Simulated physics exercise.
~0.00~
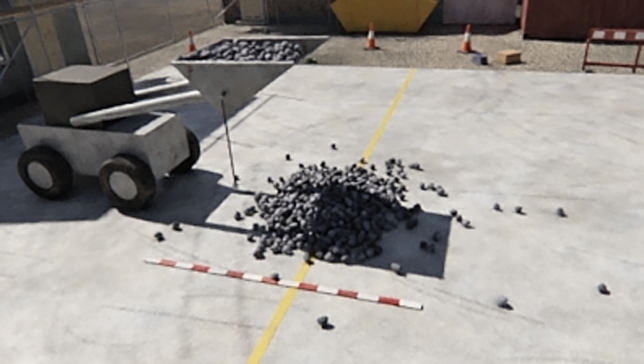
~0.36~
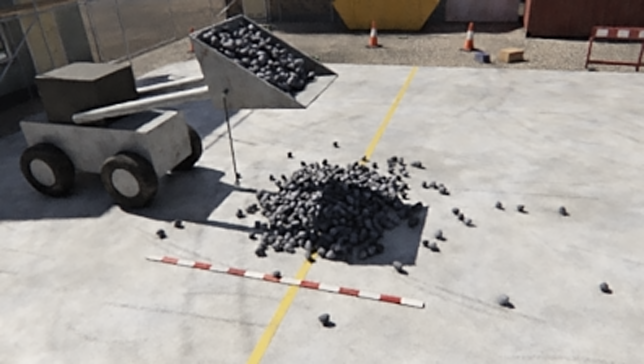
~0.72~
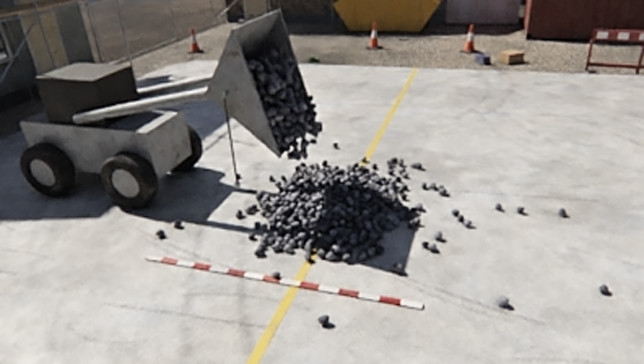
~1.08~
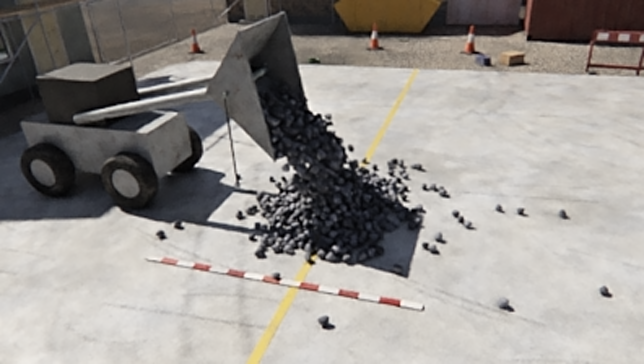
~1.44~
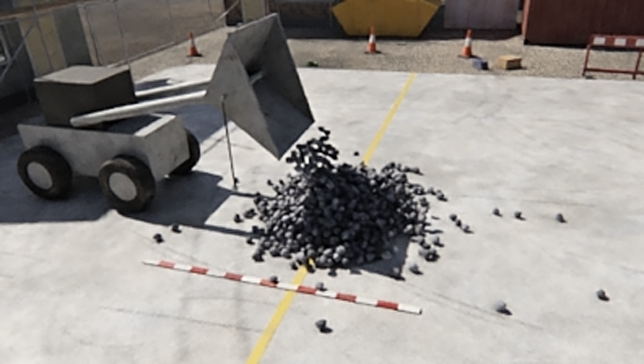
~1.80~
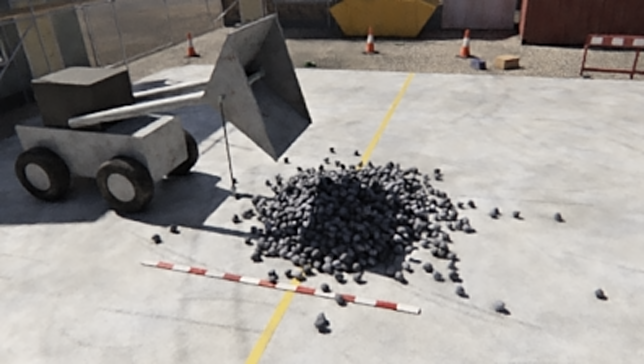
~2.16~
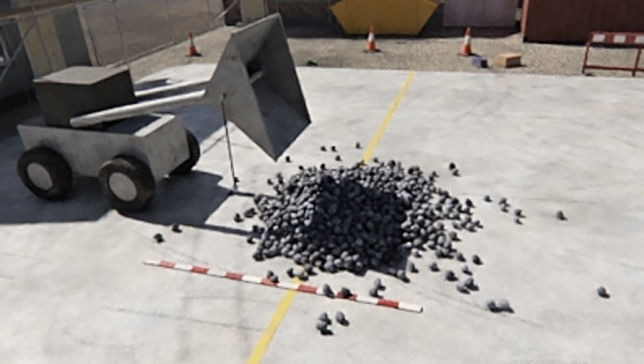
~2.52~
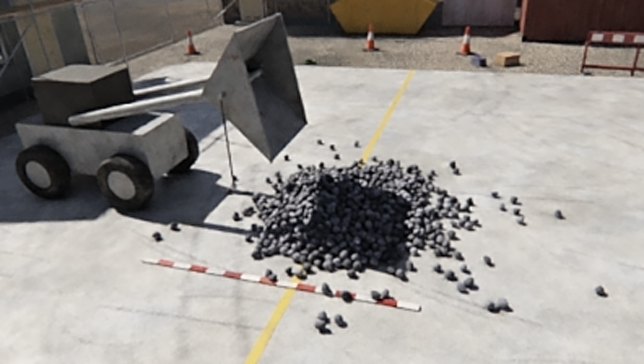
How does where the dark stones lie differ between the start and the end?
At the start the stones are split between the loader's raised bucket and a heap on the ground. By the end they are all on the ground in a broader heap, so the stones as a whole lie further to the right.
Concrete yard with a loader tipping dark stones onto a heap, which spreads right past a yellow line and settles, bucket empty.
